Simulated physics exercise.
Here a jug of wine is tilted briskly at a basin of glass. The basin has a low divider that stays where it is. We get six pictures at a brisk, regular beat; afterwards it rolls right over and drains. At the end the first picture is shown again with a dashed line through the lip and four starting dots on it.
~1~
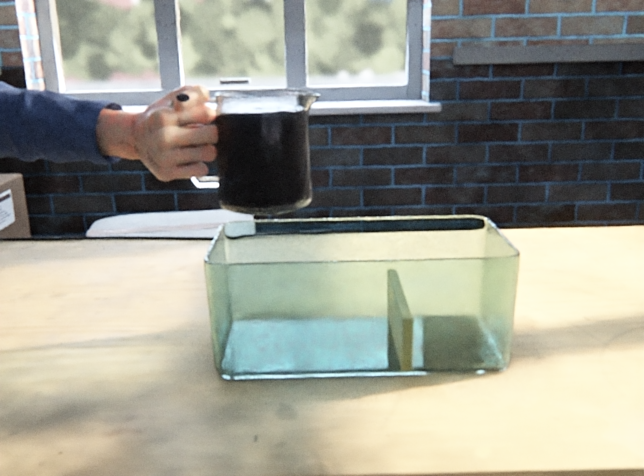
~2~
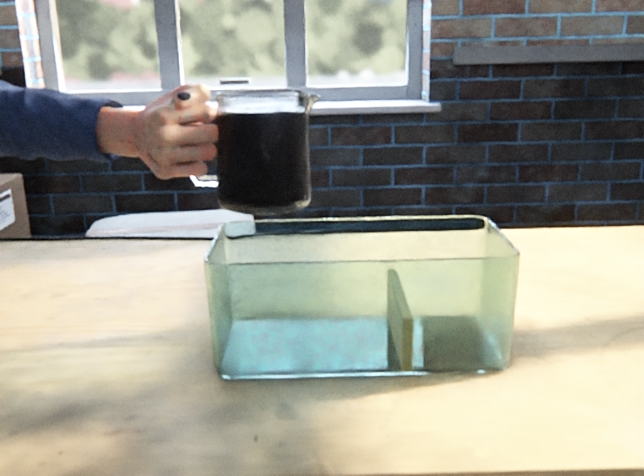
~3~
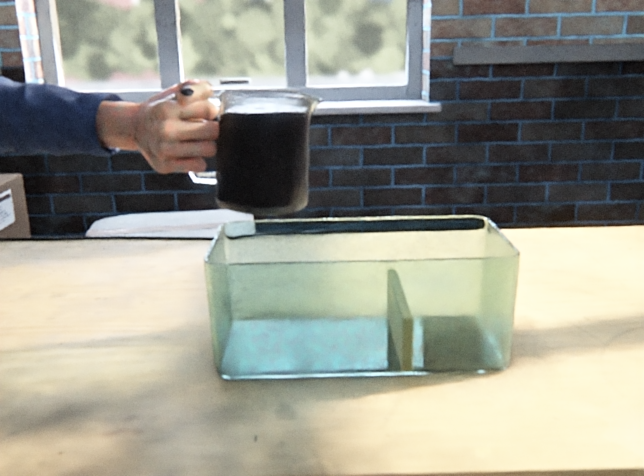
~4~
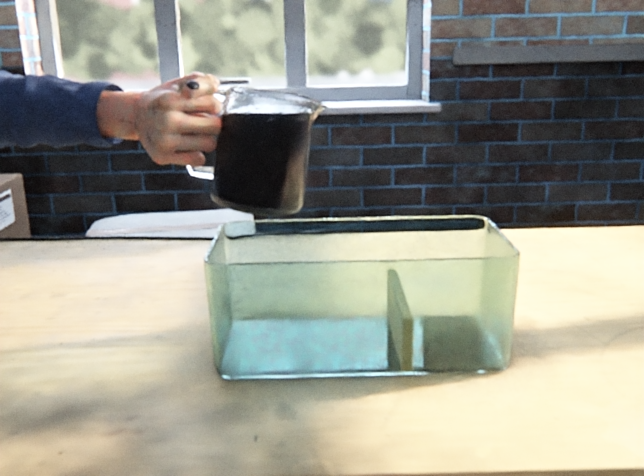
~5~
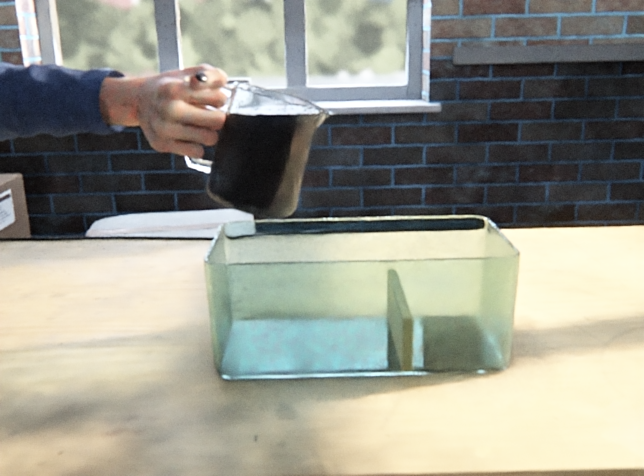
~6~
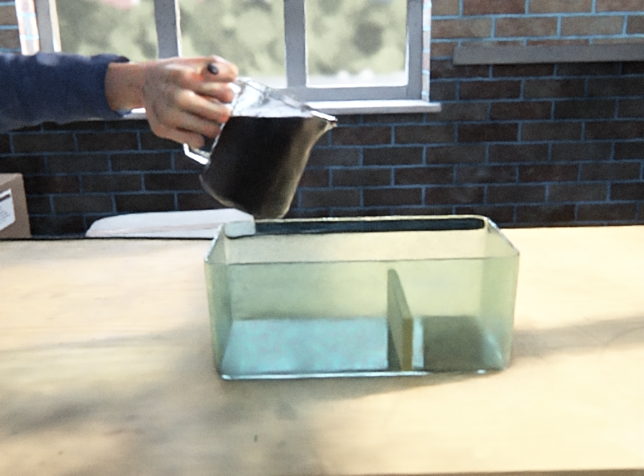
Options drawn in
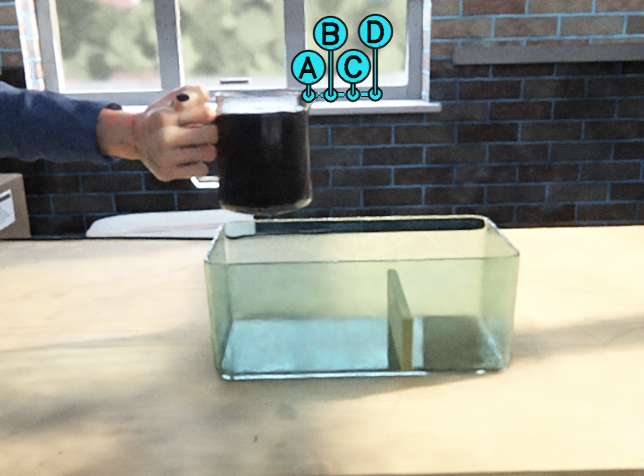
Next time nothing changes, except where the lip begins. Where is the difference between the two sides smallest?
B is best.
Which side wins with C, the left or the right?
More ends on the right.
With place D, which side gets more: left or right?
The right one.
In cyan, A at (308, 95); B at (330, 95); C at (353, 94); D at (375, 93).
With A, about 92 % ends left of the wall and 6 % right of it.
With B, about 48 % ends left of the wall and 50 % right of it.
With C, about 15 % ends left of the wall and 83 % right of it.
With D, about 5 % ends left of the wall and 92 % right of it; 3 % is lost outside.
